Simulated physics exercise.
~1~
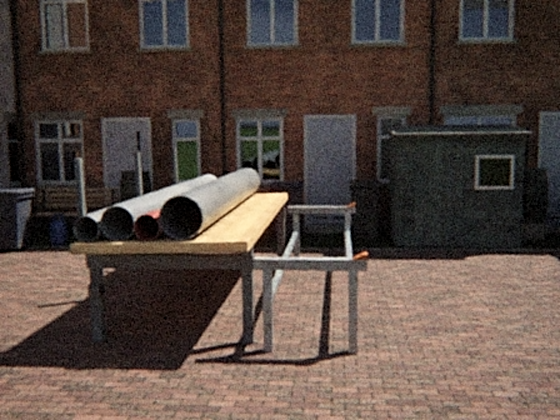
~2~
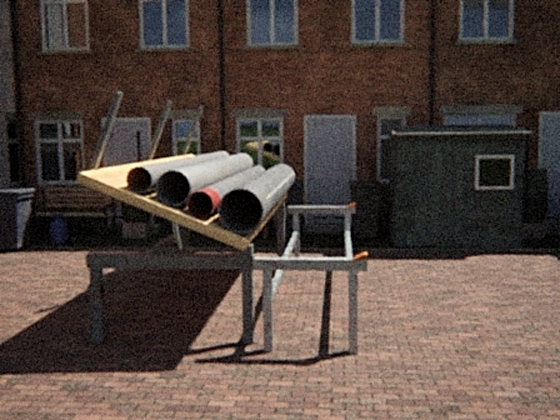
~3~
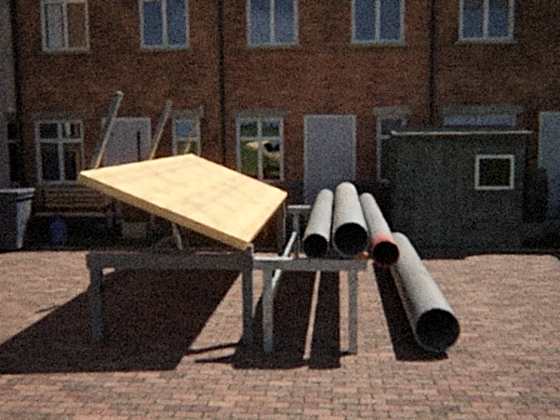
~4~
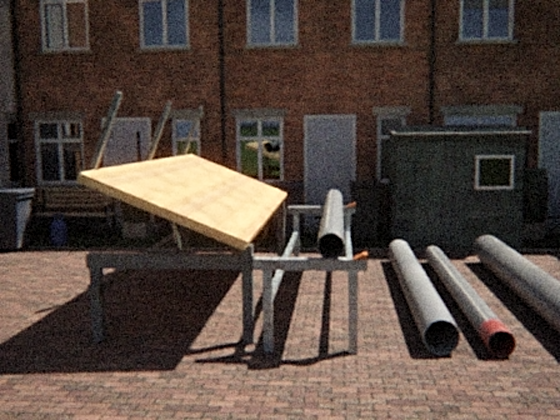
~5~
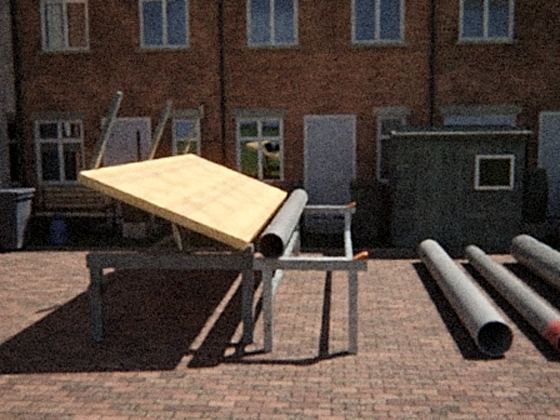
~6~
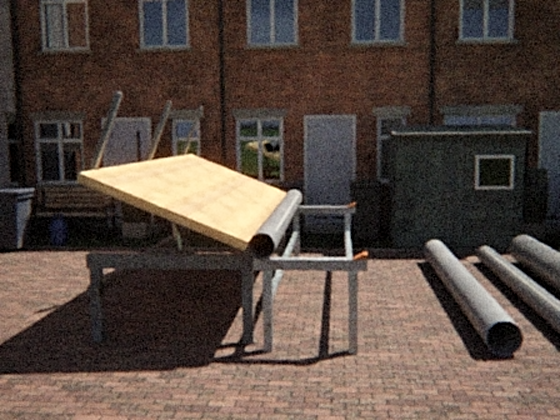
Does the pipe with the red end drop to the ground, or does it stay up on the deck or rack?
It drops to the ground. It rolls off the deck, crosses the rack and goes over its far end, coming to lie on the paving at the right.
